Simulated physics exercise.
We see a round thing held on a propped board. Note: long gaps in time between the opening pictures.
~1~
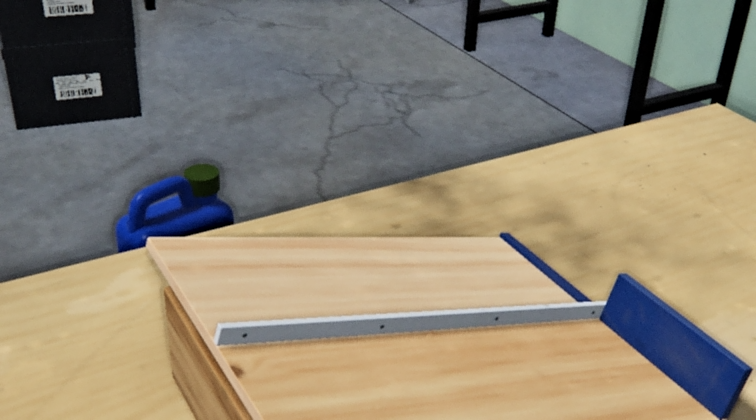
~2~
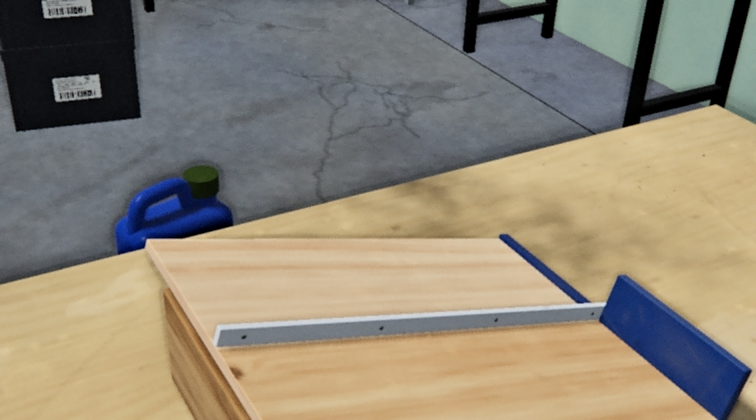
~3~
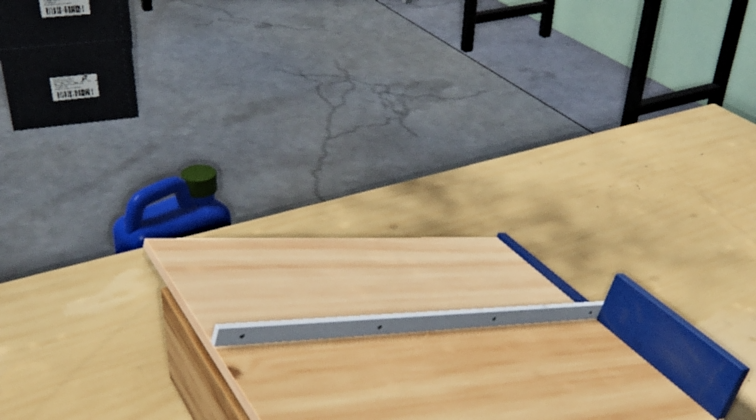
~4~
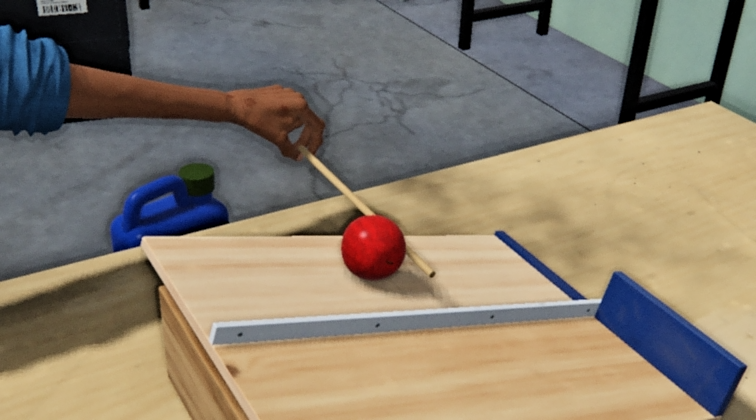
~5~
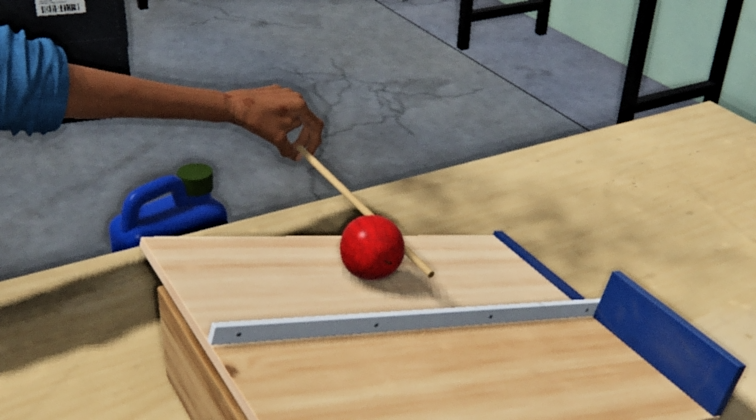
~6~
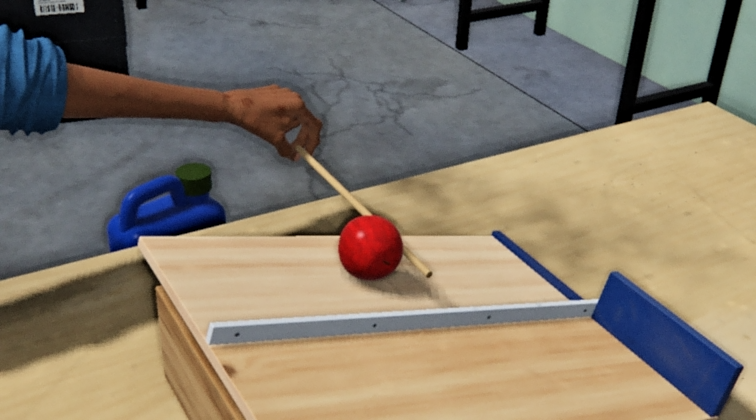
A hand with a thin wooden stick appearing beside a red ball on a propped wooden board, both then staying nearly still.
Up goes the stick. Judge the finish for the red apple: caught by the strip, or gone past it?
Gone past.
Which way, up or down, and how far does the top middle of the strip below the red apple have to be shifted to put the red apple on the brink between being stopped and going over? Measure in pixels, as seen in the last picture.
Roughly 12 pixels, upward.
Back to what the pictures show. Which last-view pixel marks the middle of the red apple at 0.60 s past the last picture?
It ends up somewhere around (556, 237).
Then, 0.60 s on from there, red apple off the board near (556, 237).
Then, 1.14 s on from there, red apple off the board.
In the end, the red apple rolls off the board.
